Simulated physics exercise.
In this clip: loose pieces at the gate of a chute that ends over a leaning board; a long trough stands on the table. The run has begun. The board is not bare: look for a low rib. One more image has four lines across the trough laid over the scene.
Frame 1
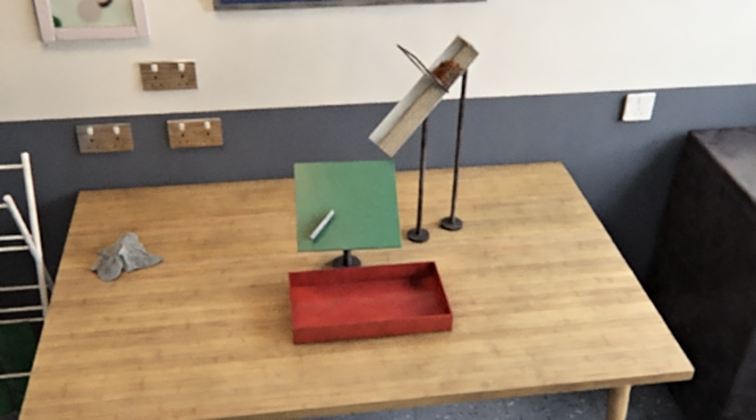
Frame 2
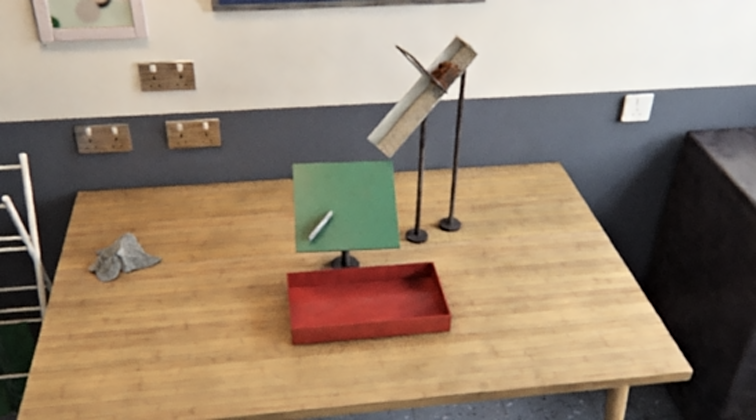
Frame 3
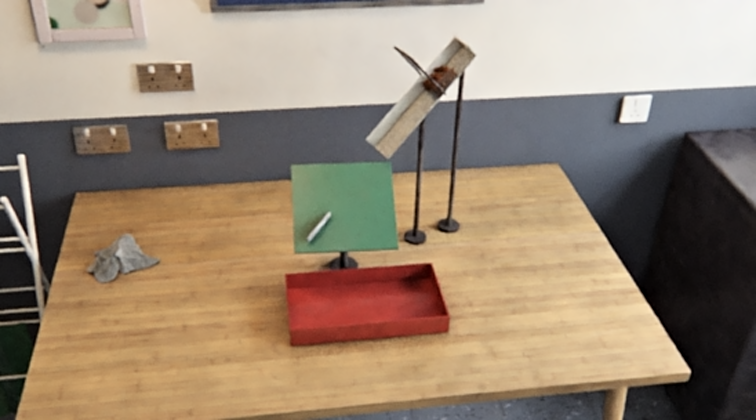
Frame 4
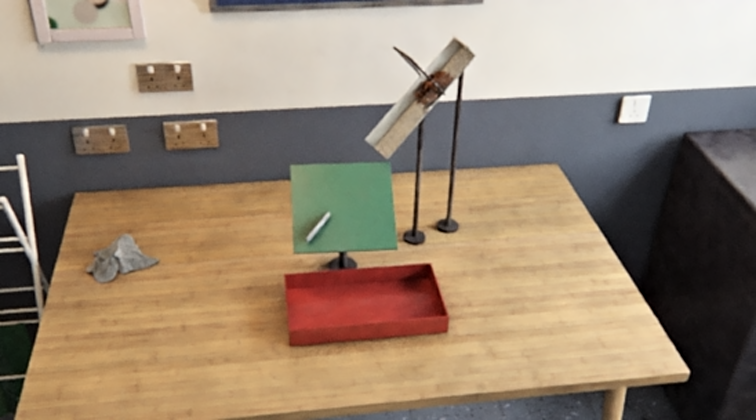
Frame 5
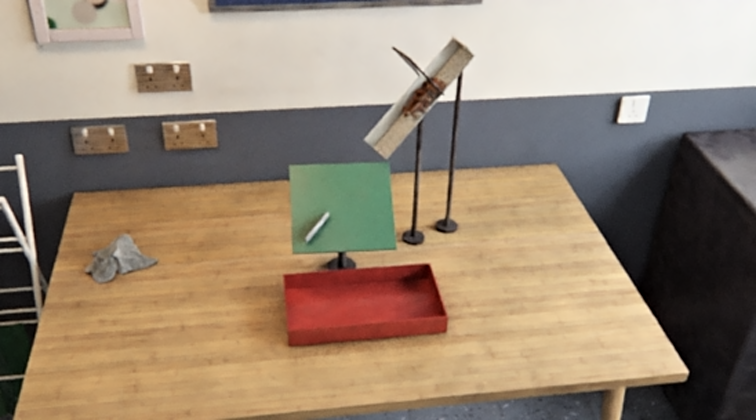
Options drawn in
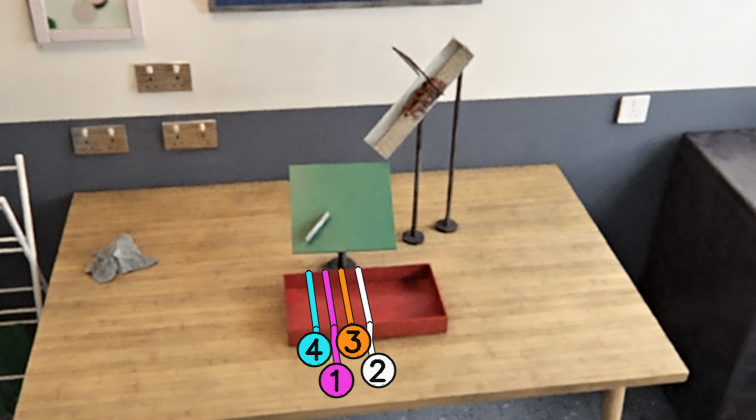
At the start, small brown pieces sit bunched near the top of a tilted chute on two dark stands, above a leaning green board with a small pale rib and an empty red trough on a wooden table. Then the pieces slide down the chute, spreading out to around its middle.
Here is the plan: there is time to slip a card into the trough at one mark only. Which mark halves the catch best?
1 beats the others.
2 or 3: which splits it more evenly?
Line 3.
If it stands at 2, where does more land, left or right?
The left side.
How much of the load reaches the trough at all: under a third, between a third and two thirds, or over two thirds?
About that: Over two thirds.
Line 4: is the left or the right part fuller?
The right side.
On the marked copy, line 1 crosses the front rim at (334, 326); line 2 crosses the front rim at (369, 323); line 3 crosses the front rim at (351, 325); line 4 crosses the front rim at (316, 328).
If 1 is chosen, of what is caught, roughly half on the left of the divider, roughly half on the right.
If 2 is chosen, of what is caught, almost all on the left of the divider, just a few on the right.
If 3 is chosen, of what is caught, the larger part on the left of the divider, about a tenth on the right.
If 4 is chosen, of what is caught, about a tenth on the left of the divider, the larger part on the right.
